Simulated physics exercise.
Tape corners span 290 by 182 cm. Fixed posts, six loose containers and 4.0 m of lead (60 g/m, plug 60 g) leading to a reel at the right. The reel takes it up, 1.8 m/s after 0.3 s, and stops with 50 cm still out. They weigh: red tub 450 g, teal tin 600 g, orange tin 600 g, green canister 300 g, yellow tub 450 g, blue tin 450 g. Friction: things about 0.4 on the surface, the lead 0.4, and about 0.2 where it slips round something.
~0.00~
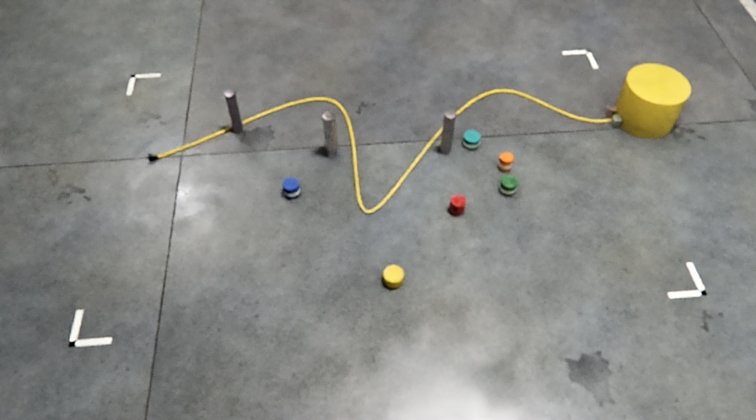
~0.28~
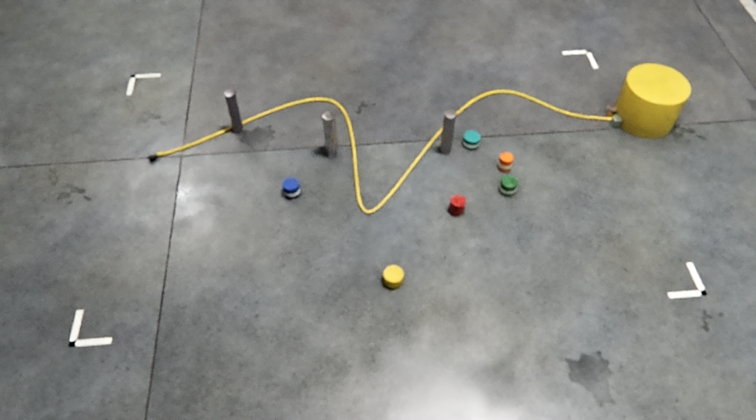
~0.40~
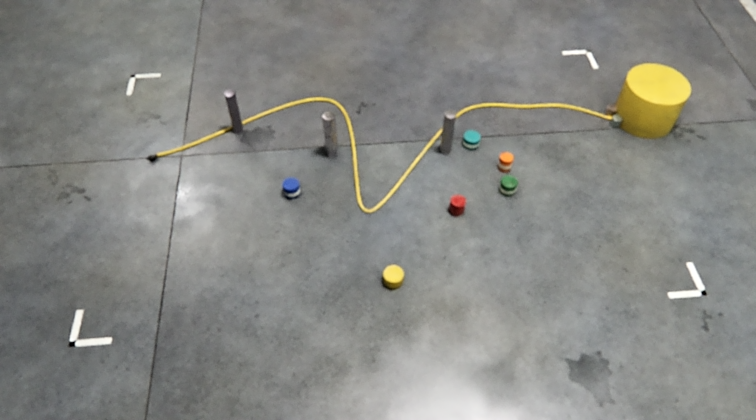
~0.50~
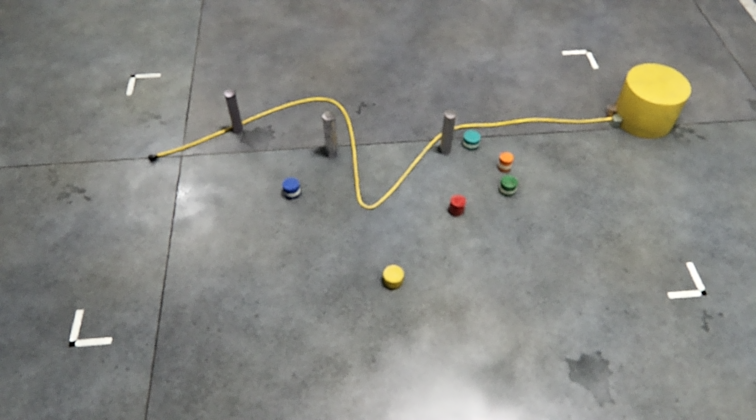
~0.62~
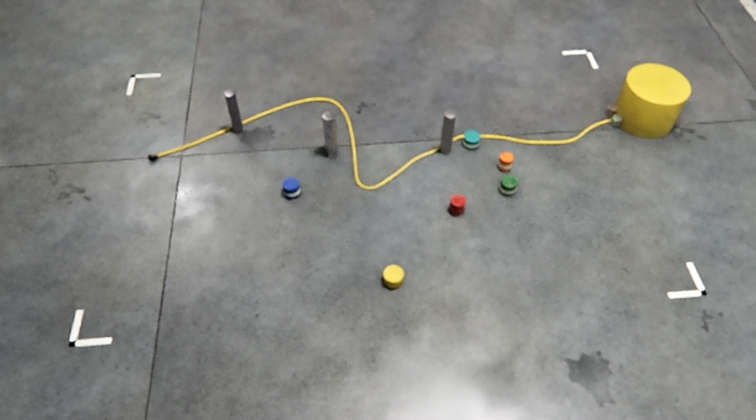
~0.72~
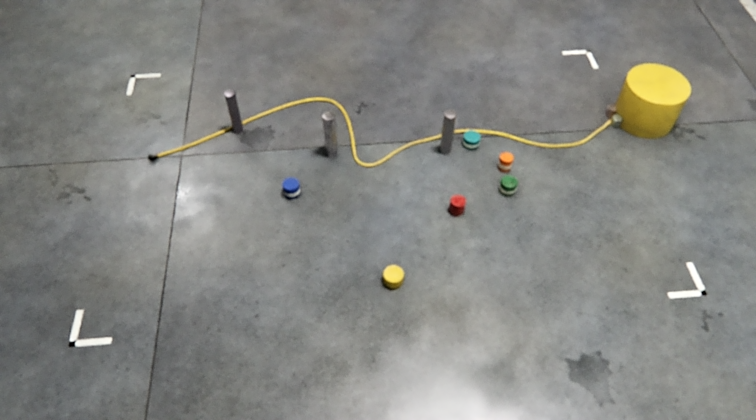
On a gray floor, a yellow lead woven around three posts gradually tightens toward a reel.
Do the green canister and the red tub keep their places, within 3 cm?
In order: The green canister keeps its place; the red tub stays put.
After 1.2 s, plug at (224, 129); nothing else has moved.
After 1.6 s, plug at (385, 70); nothing else has moved.
After 2.1 s, plug at (524, 72); nothing else has moved.
After 2.5 s, plug at (638, 89); nothing else has moved.
After 3.3 s, plug at (647, 95); green canister 0 cm off its start at (510, 181), red tub 0 cm off its start at (458, 200).
